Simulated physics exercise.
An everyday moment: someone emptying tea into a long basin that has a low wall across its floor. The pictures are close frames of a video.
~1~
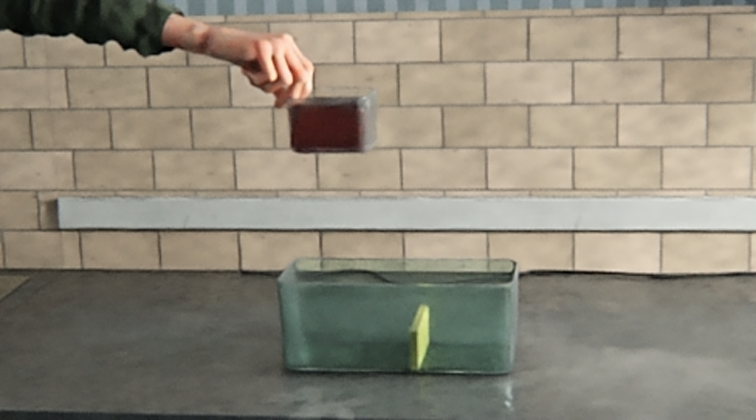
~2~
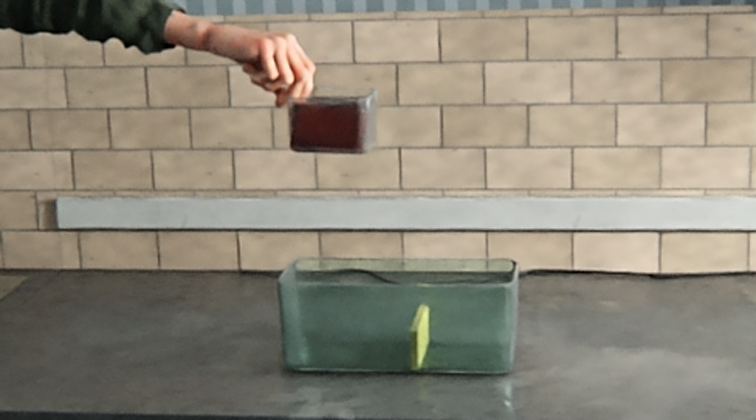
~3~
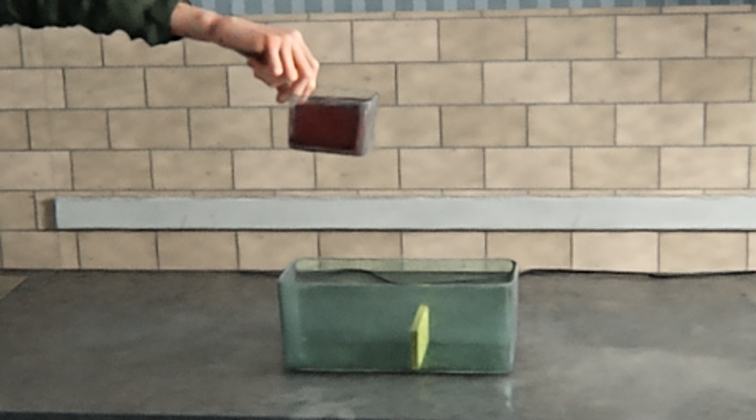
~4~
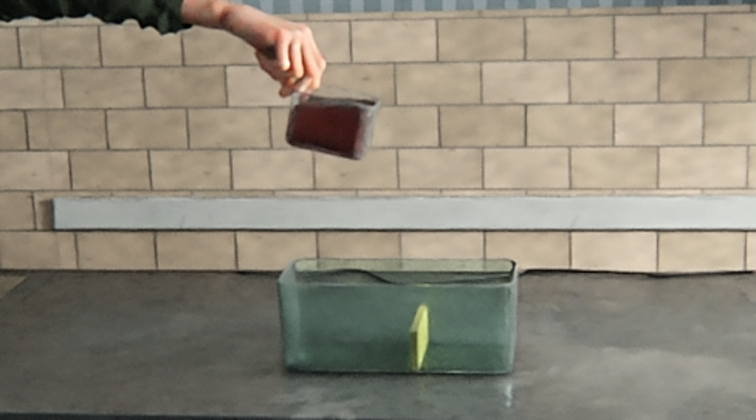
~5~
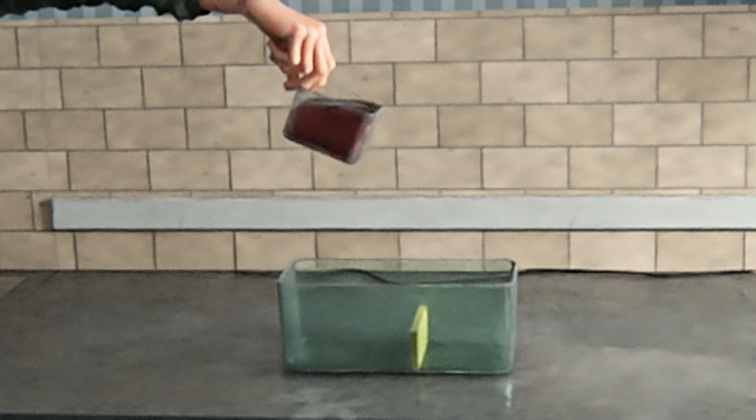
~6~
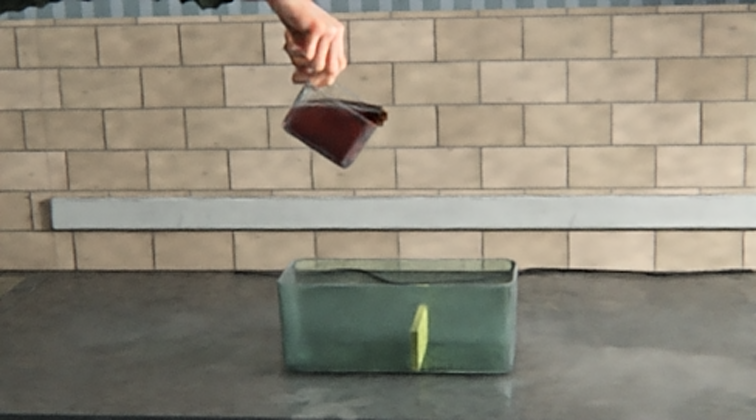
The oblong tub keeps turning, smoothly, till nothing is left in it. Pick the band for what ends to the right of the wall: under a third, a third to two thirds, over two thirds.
It comes to above two thirds.
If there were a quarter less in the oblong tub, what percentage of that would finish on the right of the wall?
It comes to 75 per cent or so.
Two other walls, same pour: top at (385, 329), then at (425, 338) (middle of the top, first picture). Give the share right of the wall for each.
Near 85 % and 60 %.
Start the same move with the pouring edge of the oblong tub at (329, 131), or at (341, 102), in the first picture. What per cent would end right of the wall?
Roughly 5 per cent, and 25 per cent.
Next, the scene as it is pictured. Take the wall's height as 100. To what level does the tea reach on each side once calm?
Left: 10 %. Right: 50 %.
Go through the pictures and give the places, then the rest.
In the first frame, tilt 0°; pouring edge (372, 94); surface from (295, 102) to (371, 101); the long basin's rim runs from (285, 272) to (515, 274); the wall's top is at (419, 319).
In the second frame, tilt 2°; pouring edge (373, 95); surface from (295, 102) to (372, 101).
In the third frame, tilt 6°; pouring edge (375, 99); surface from (296, 101) to (373, 103).
In the fourth frame, tilt 13°; pouring edge (377, 105); surface from (297, 102) to (376, 105).
In the fifth frame, tilt 23°; pouring edge (379, 113); surface from (296, 103) to (379, 107).
In the sixth frame, tilt 34°; pouring edge (379, 122); surface from (294, 107) to (379, 113); 4 per cent is over the edge.
A moment on, the oblong tub is tipped on its side and 31 per cent is still to pour, 1 is left of the wall and 9 right of it.
Next, the oblong tub is tipped right over and 7 per cent is still to pour, 3 is left of the wall and 74 right of it.
Then the oblong tub is tipped right over and 1 per cent is still to pour, 10 is left of the wall and 80 right of it.
Later the oblong tub is tipped right over and 0 per cent is still to pour, 16 is left of the wall and 81 right of it.
At rest 16 per cent lies left of the wall, 81 right of it and 3 outside.
